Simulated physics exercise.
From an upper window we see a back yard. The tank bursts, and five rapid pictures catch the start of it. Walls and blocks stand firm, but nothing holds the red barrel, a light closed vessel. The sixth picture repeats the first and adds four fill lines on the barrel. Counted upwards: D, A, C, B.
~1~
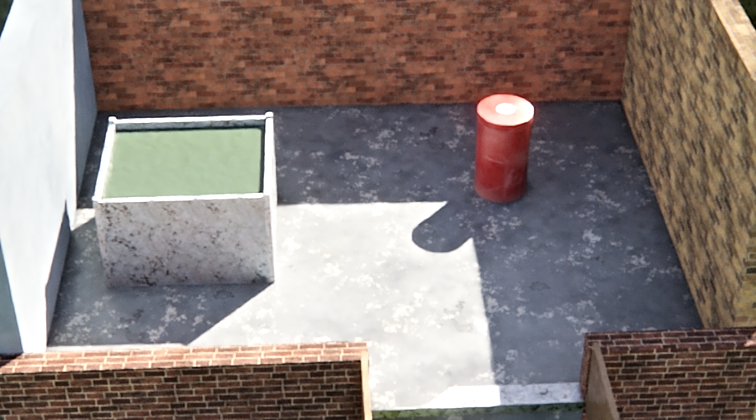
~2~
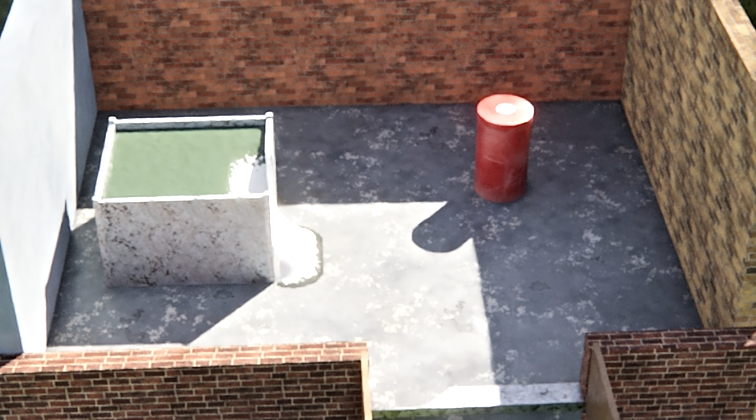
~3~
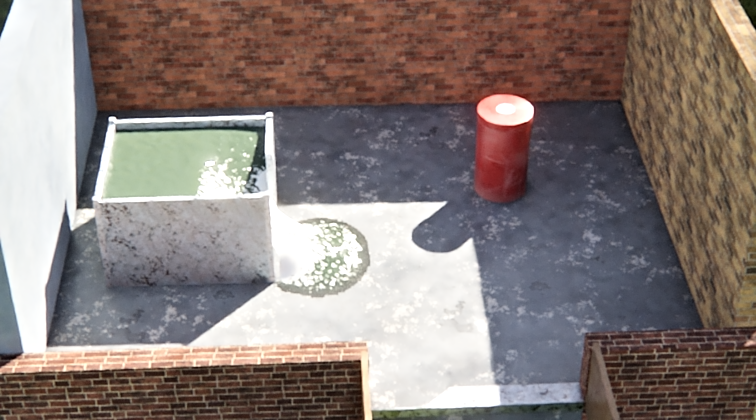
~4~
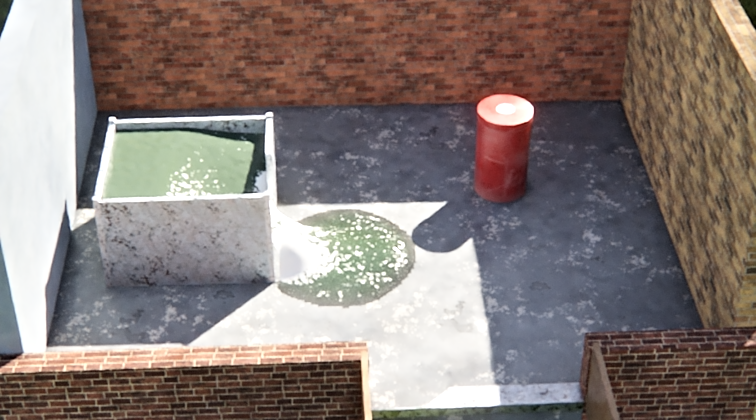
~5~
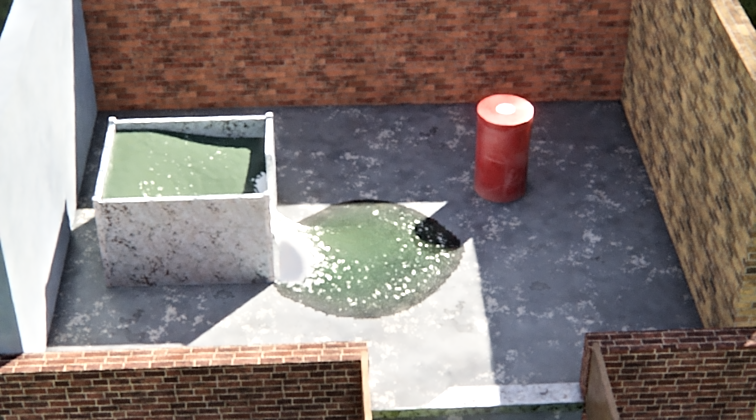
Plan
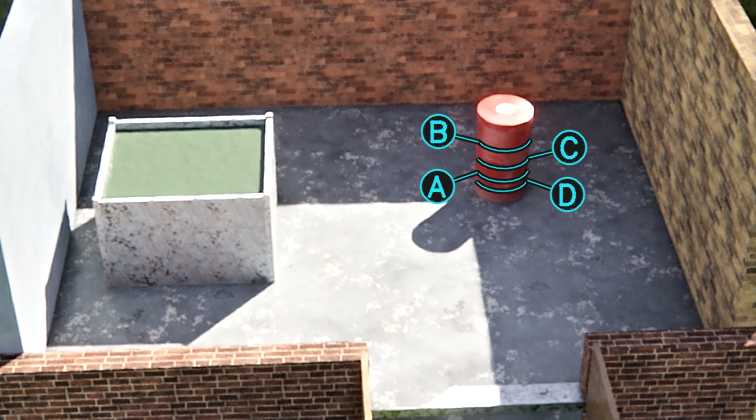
Back yard with brick walls, green water pouring from a full tank and spreading rightward across the ground near a red barrel.
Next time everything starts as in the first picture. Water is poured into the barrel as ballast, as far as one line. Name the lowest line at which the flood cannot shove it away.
Choose A.
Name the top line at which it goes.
Line D.
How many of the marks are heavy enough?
Three of them.
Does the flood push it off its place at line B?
No, not at all.
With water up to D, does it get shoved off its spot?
Yes, it does.
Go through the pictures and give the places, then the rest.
Lid of the red barrel at (504, 109); tank full, its middle at (187, 164); open gate at (476, 341).
Water covers 1 % of the ground and is seen nearest the barrel at (310, 236).
Water covers 3 % of the ground and is seen nearest the barrel at (349, 230).
Water covers 6 % of the ground and is seen nearest the barrel at (387, 226).
Lid of the red barrel at (504, 109); water covers 9 % of the ground and is seen nearest the barrel at (418, 217).
On the marked copy, A at (504, 181); B at (506, 151); C at (505, 168); D at (504, 191); from the bottom up D, A, C, B.
If A is chosen, it does not move.
If B is chosen, it does not move.
If C is chosen, it does not move.
If D is chosen, it is pushed about its own width away.
